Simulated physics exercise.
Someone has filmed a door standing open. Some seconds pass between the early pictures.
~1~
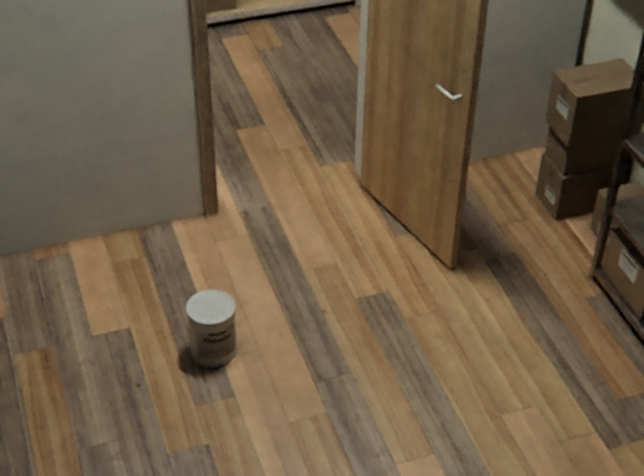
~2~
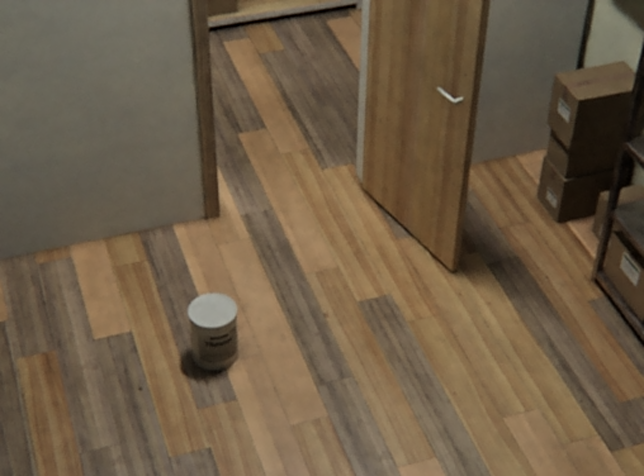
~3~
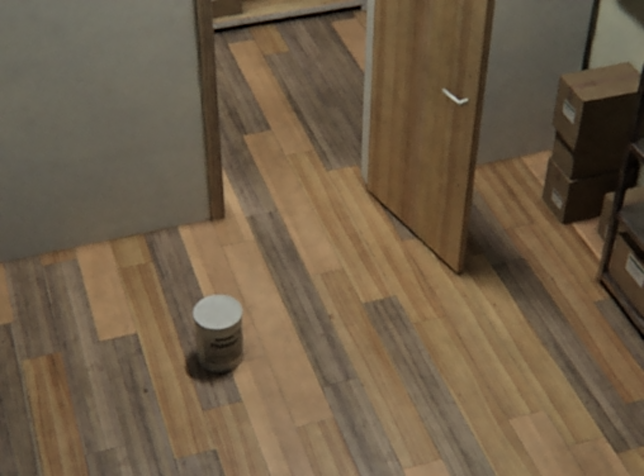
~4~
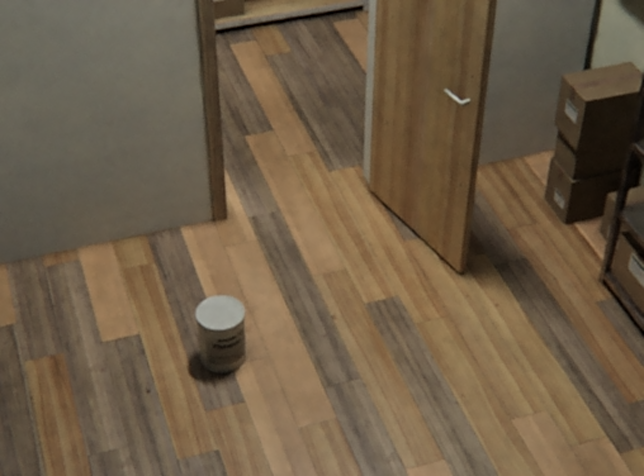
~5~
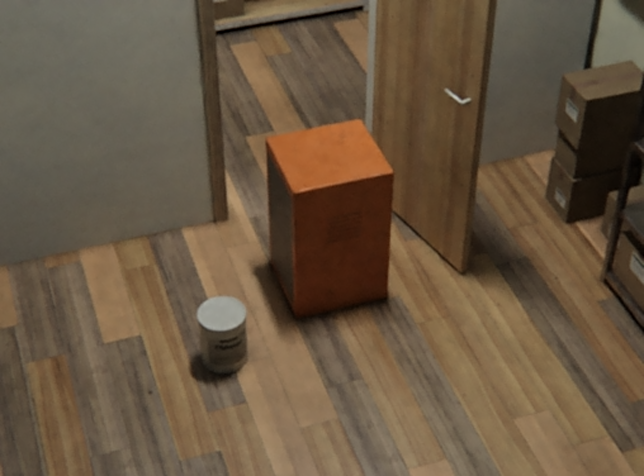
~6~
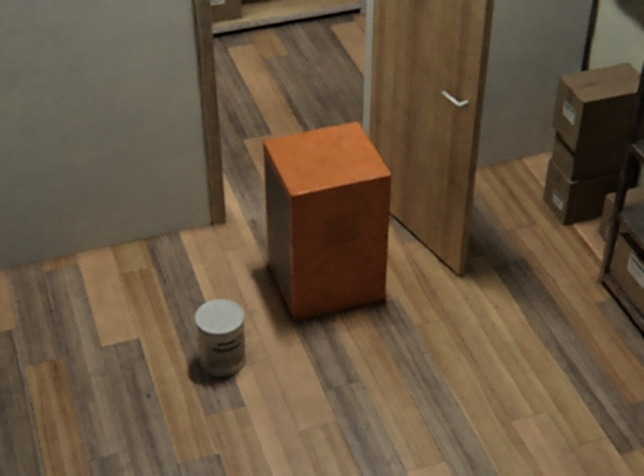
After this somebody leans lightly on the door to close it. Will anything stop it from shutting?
In the end the door is blocked.
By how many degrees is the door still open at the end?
Some 75° open.
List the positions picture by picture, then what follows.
In the first picture, door wide open and still; white pail (212, 329).
In the second picture, door wide open and still; white pail (214, 333).
In the third picture, door wide open and still; white pail (219, 334).
In the fourth picture, door wide open and still; white pail (222, 335).
In the fifth picture, door wide open and still; white pail (223, 336).
In the sixth picture, door wide open and still; orange appliance (326, 222); white pail (222, 339).
Then, 0.40 s after the last picture, open by 96°.
Then, 0.60 s after the last picture, open by 86°.
Then, 0.80 s after the last picture, open by 76°.
At rest, open by 75°; both in place. Seen from the same camera at the end, orange appliance near (326, 222).
